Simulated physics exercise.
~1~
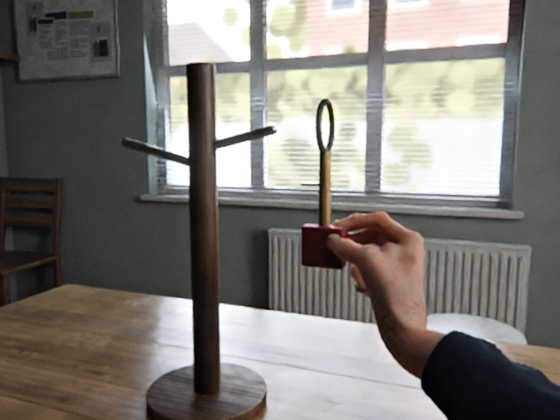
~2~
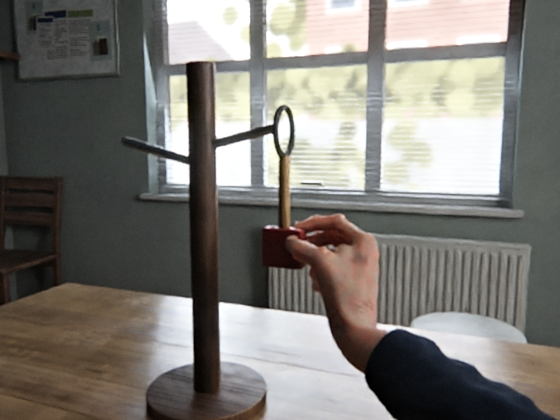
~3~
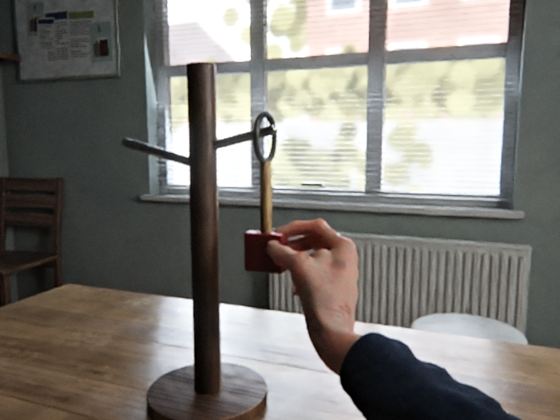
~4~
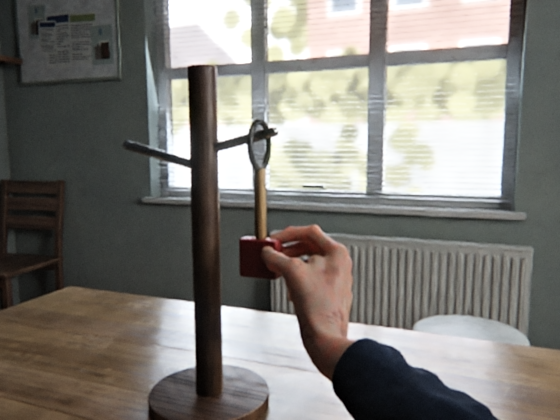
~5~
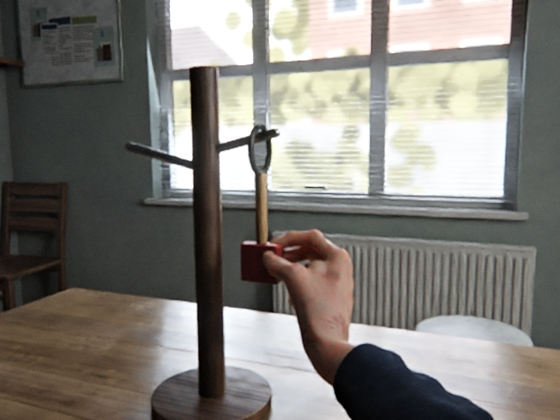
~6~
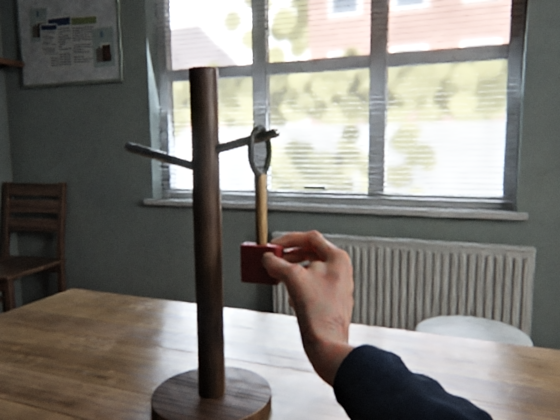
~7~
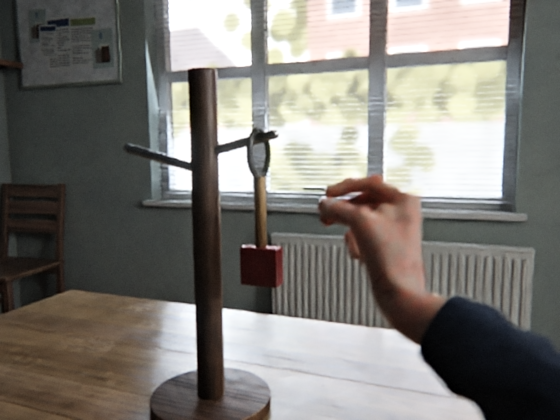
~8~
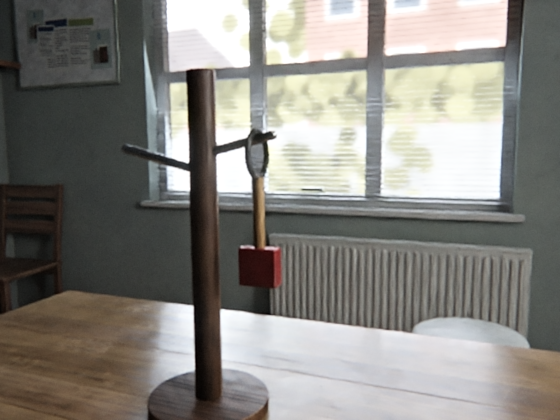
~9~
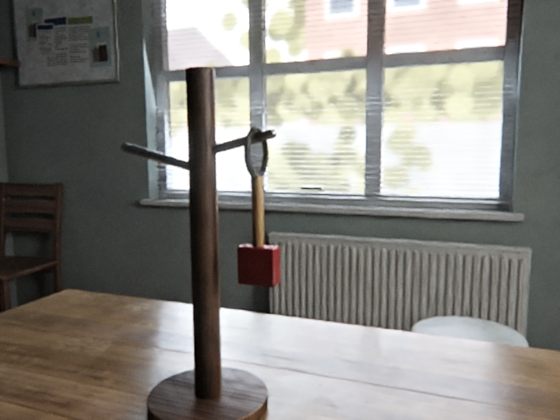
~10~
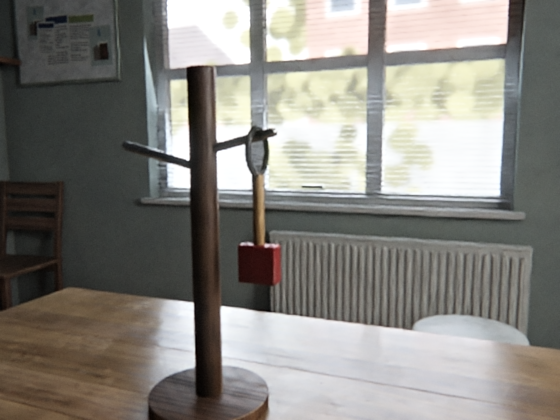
A hand in a dark sleeve moved a red brush with a ring on its end left to a wooden peg stand on a table, slipped the ring over the right peg and lowered it slightly, then let go and drew away, leaving it hanging there.
